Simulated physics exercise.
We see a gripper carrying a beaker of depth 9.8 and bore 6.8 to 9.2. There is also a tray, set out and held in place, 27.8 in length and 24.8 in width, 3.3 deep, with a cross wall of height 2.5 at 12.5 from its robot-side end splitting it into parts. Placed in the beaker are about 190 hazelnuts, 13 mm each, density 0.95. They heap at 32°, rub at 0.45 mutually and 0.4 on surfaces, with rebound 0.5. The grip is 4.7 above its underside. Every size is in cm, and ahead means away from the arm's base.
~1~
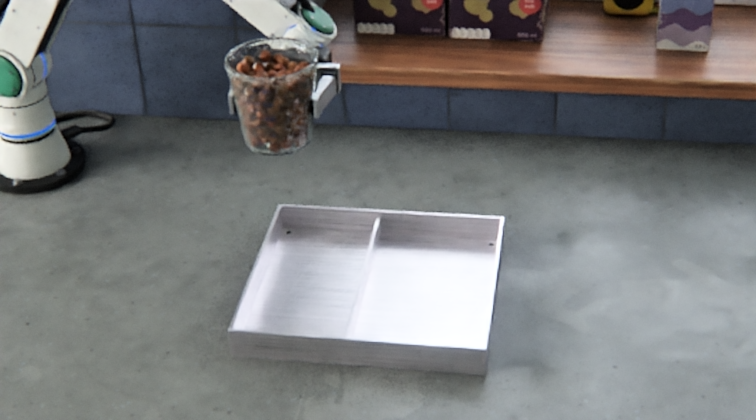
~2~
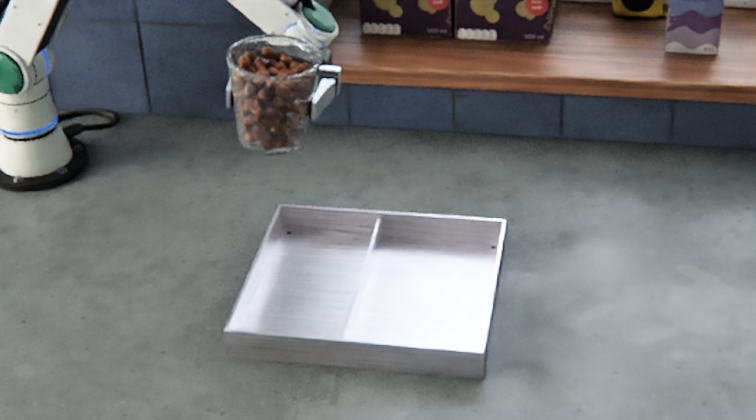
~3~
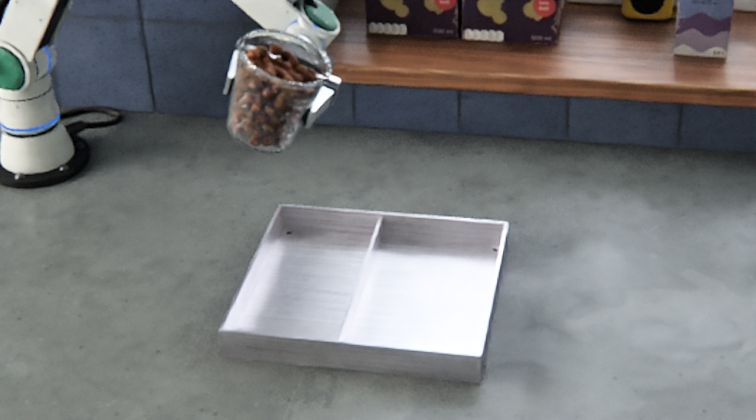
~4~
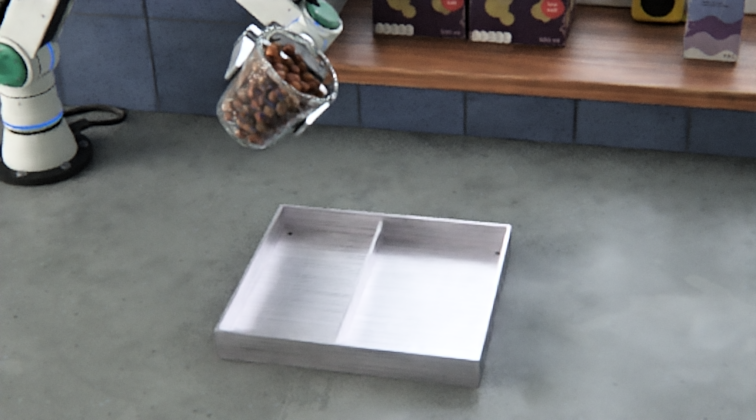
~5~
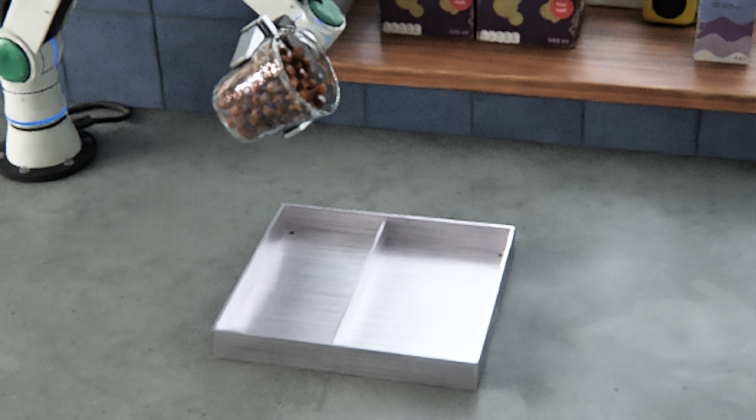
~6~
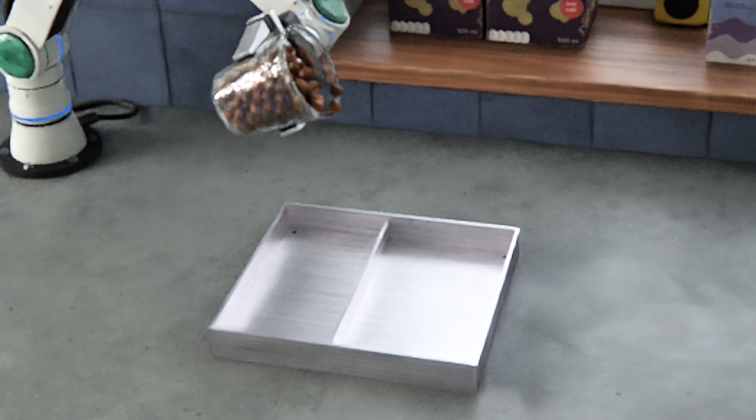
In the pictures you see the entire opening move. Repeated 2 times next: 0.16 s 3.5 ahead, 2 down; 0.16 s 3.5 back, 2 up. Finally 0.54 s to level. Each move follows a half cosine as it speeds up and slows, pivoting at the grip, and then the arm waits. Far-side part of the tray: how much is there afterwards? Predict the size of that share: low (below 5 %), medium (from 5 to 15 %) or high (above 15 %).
Predicted share: Medium.
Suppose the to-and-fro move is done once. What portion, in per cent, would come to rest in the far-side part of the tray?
In that case it would be roughly 5 per cent.
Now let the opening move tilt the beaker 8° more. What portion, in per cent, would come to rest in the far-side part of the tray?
About 25 percent.
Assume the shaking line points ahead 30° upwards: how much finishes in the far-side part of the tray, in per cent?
Roughly 25 percent of it.
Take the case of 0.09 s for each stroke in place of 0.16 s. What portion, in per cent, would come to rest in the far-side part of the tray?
It would be near 30 per cent.
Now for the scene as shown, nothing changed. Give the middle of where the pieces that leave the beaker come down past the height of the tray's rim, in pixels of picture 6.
Close to pixel (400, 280).
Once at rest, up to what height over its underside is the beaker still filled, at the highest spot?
10.0 cm.
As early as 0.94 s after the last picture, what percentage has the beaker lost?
About 10 in a hundred parts are out by then.
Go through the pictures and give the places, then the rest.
In the first frame, the beaker middle at (275, 100), level; upper third of the load around (273, 79), from x 240 to 310, top at y 55; 188 in the beaker.
In the second frame, the beaker middle at (273, 98), tilted 6° forward; upper third of the load around (271, 77), from x 240 to 310, top at y 55.
In the third frame, the beaker middle at (272, 96), tilted 21° forward; upper third of the load around (268, 76), from x 235 to 315, top at y 50.
In the fourth frame, the beaker middle at (271, 95), tilted 41° forward; upper third of the load around (273, 74), from x 230 to 320, top at y 50.
In the fifth frame, the beaker middle at (271, 92), tilted 56° forward; upper third of the load around (275, 73), from x 225 to 320, top at y 50.
In the sixth frame, the beaker middle at (271, 89), tilted 62° forward; upper third of the load around (274, 72), from x 225 to 335, top at y 50; 188 in the beaker.
Then, 0.47 s on, tilted 62° forward, highest piece 27 above the table; 173 in the beaker, 9 in the far-side part, 3 in the robot-side part, 3 in flight or on a rim.
Then, 0.94 s on, tilted 25° forward, highest piece 29 above the table; 166 in the beaker, 18 in the far-side part, 3 in the robot-side part, 1 on the table or floor.
Then, 1.38 s on, level, highest piece 31 above the table; 166 in the beaker, 18 in the far-side part, 3 in the robot-side part, 1 on the table or floor.
Then, 2.43 s on, level, highest piece 31 above the table; 166 in the beaker, 18 in the far-side part, 3 in the robot-side part, 1 on the table or floor.
In the end, 166 in the beaker, 18 in the far-side part, 3 in the robot-side part, 1 on the table or floor. That is 10 % in the far-side part of the tray.
